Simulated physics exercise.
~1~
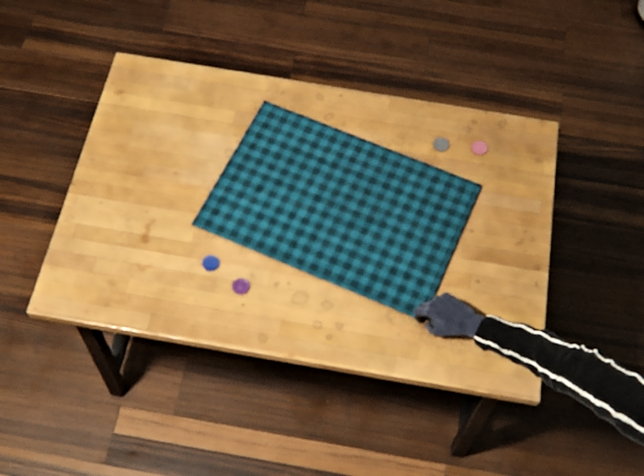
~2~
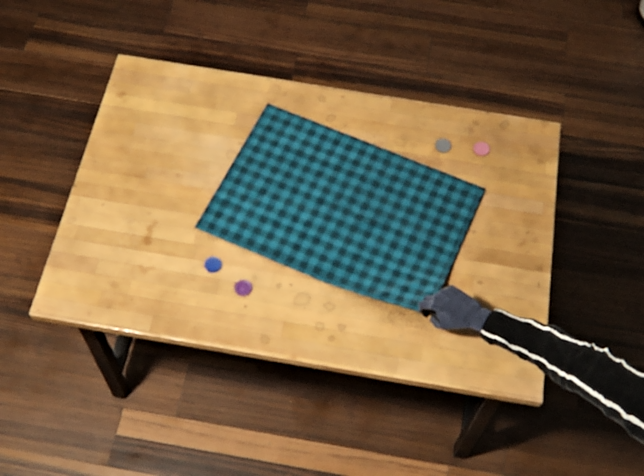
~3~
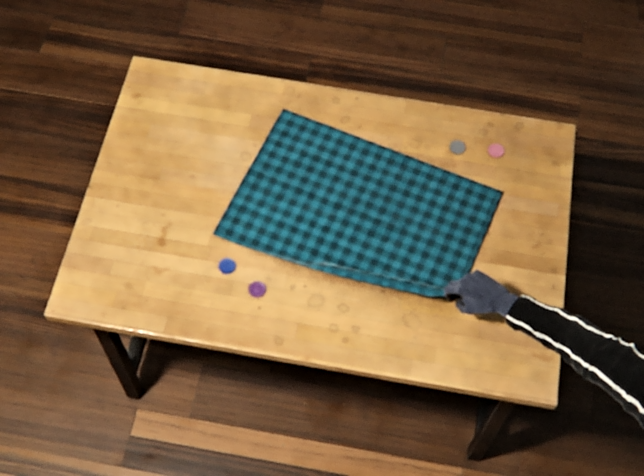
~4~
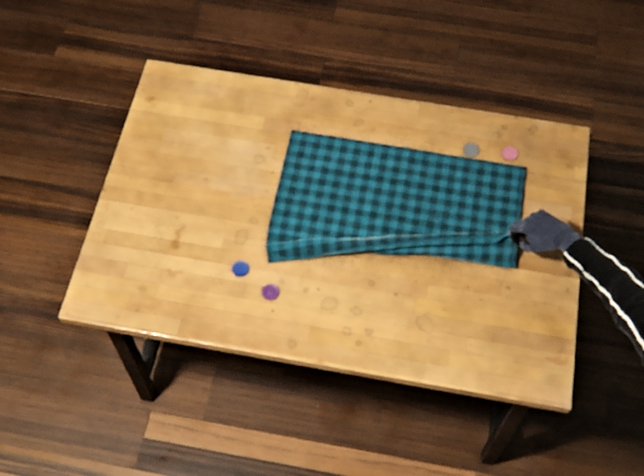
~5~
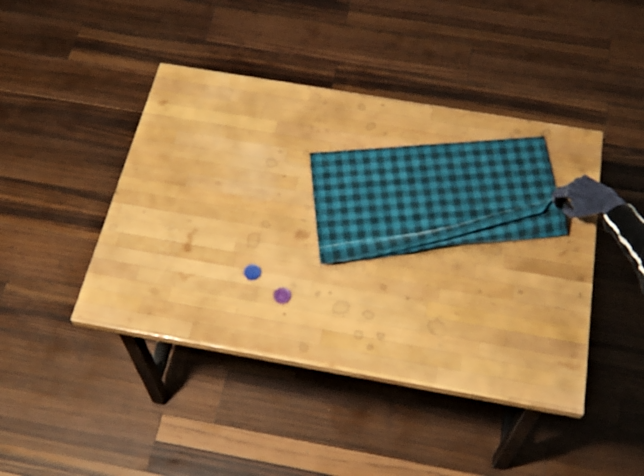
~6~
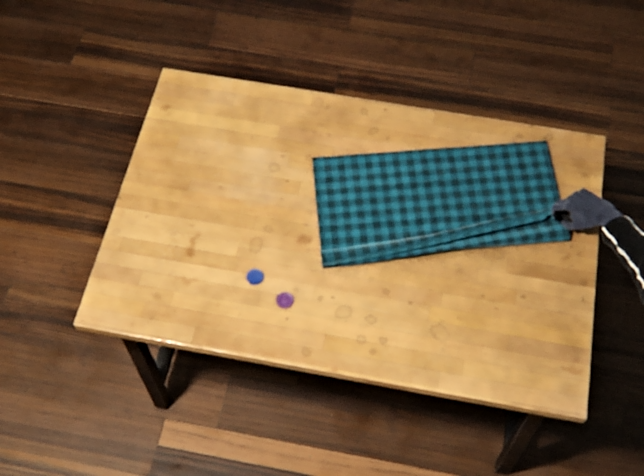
On a wooden table, a dark-gloved hand drags a teal checked cloth by its corner up and to the right, folding its lower edge over, until it covers the grey and pink discs, while the blue and purple discs remain in the open.
